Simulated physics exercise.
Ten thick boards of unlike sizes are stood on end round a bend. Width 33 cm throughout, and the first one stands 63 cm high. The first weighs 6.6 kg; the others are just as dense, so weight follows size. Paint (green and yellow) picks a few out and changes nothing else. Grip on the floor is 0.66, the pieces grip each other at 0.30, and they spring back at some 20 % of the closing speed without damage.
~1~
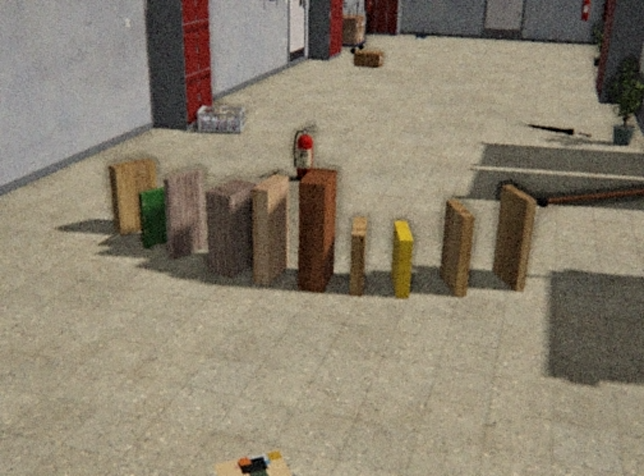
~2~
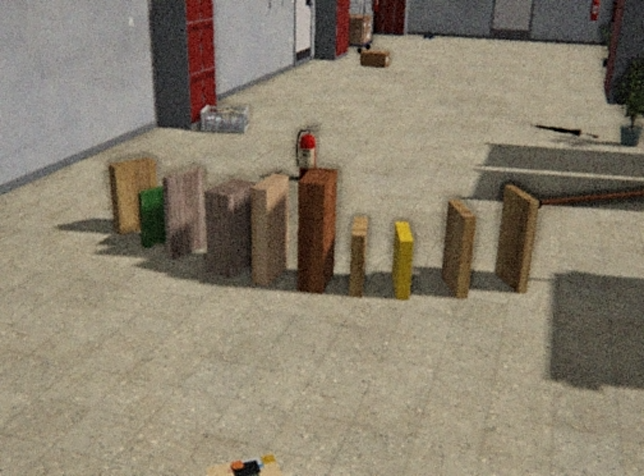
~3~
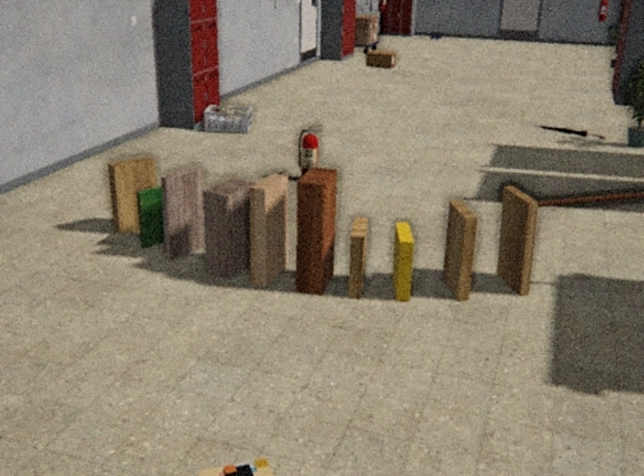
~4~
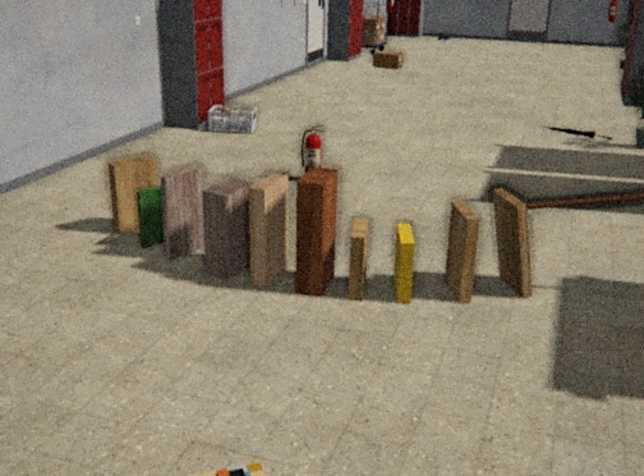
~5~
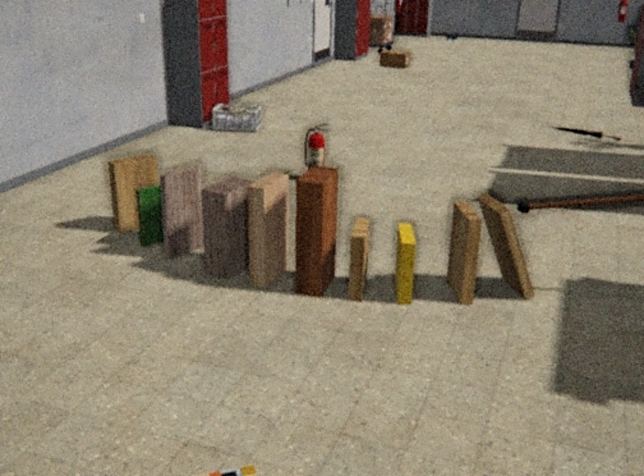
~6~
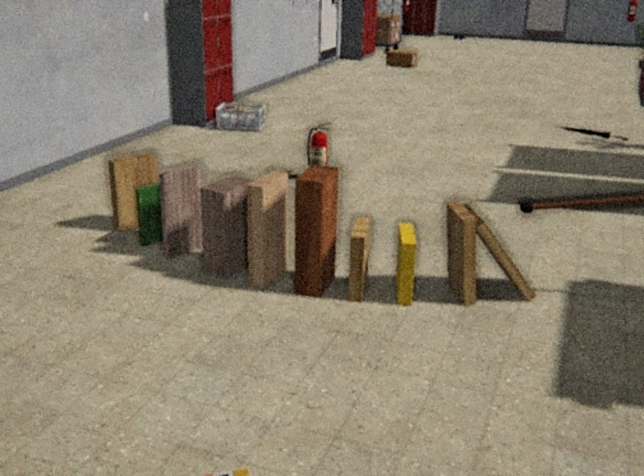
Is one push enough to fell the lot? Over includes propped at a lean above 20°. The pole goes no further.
Every one goes over.
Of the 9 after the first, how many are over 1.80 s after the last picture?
At that moment 8.
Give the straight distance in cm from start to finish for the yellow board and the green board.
Moved: Yellow 20, green 20.
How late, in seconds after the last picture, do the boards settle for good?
Around 2.5 s.
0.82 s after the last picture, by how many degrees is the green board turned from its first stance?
Some 0°.
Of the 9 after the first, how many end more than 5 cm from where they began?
It is 9.
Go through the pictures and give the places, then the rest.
In the first frame (places mark the middle of the side facing us; the camera moves round a little), pole end (546, 204) 12 cm from the first board; yellow board (405, 270); green board (163, 217); the rest undisturbed.
In the second frame, pole end (539, 205) 55 mm from the first board; yellow board (405, 271).
In the third frame, pole end pushing; yellow board (405, 273).
In the fourth frame, pole end pushing; yellow board (406, 274); the rest undisturbed.
In the fifth frame, pole end (527, 210) stopped; yellow board (407, 275); the rest undisturbed.
In the sixth frame, pole end (530, 210) stopped; yellow board (407, 275); green board (161, 214); steepest lean 6°, the board at (455, 254); one has shifted.
Then, 0.82 s after the last picture, 3 of the 9 other boards over; yellow board leaning 53°.
Then, 1.80 s after the last picture, 8 of the 9 other boards over; yellow board leaning 63°; green board leaning 41°.
At rest, 9 of the 9 other boards over; green board lying flat; yellow board leaning 65°. Not one is left standing. As the last picture would show them, middles, green board near (149, 233), yellow board near (372, 276).
